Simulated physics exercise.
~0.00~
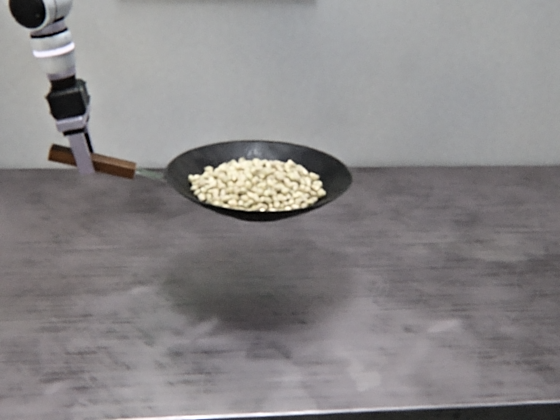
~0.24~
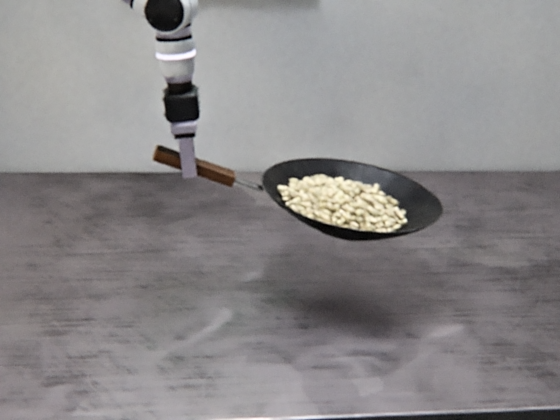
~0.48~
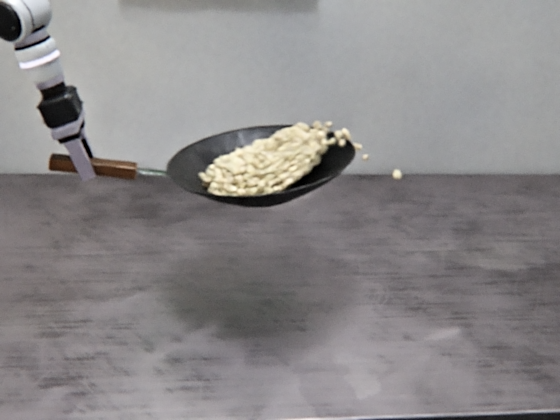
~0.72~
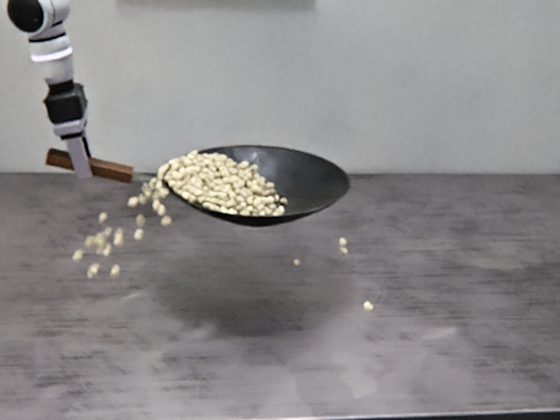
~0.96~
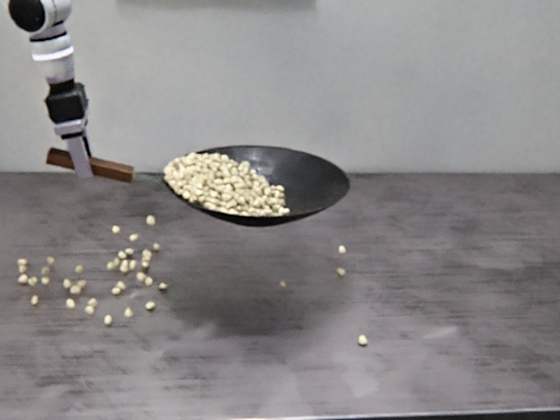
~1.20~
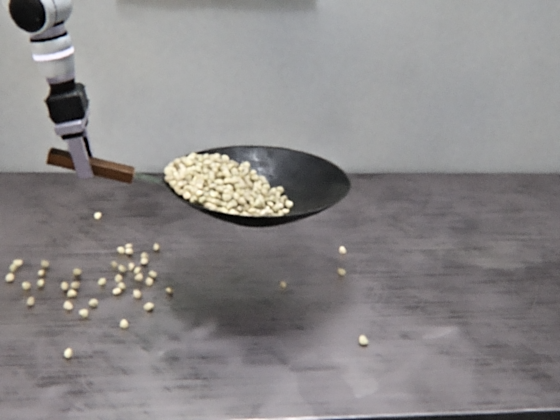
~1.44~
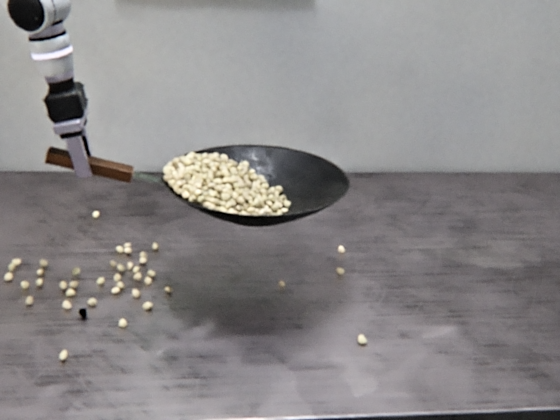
To begin with, a robot arm holds a dark wok by its wooden handle above a grey table, with a heap of pale beans inside. The arm carries the wok to the right, then swings it back to the left. As it returns, the wok leans a little and the beans surge up against the right side, a few hopping over the rim. The load then slides to the left, and a cluster spills past the handle side and scatters on the table. At the end the wok hangs still and upright, most beans heaped at its left.
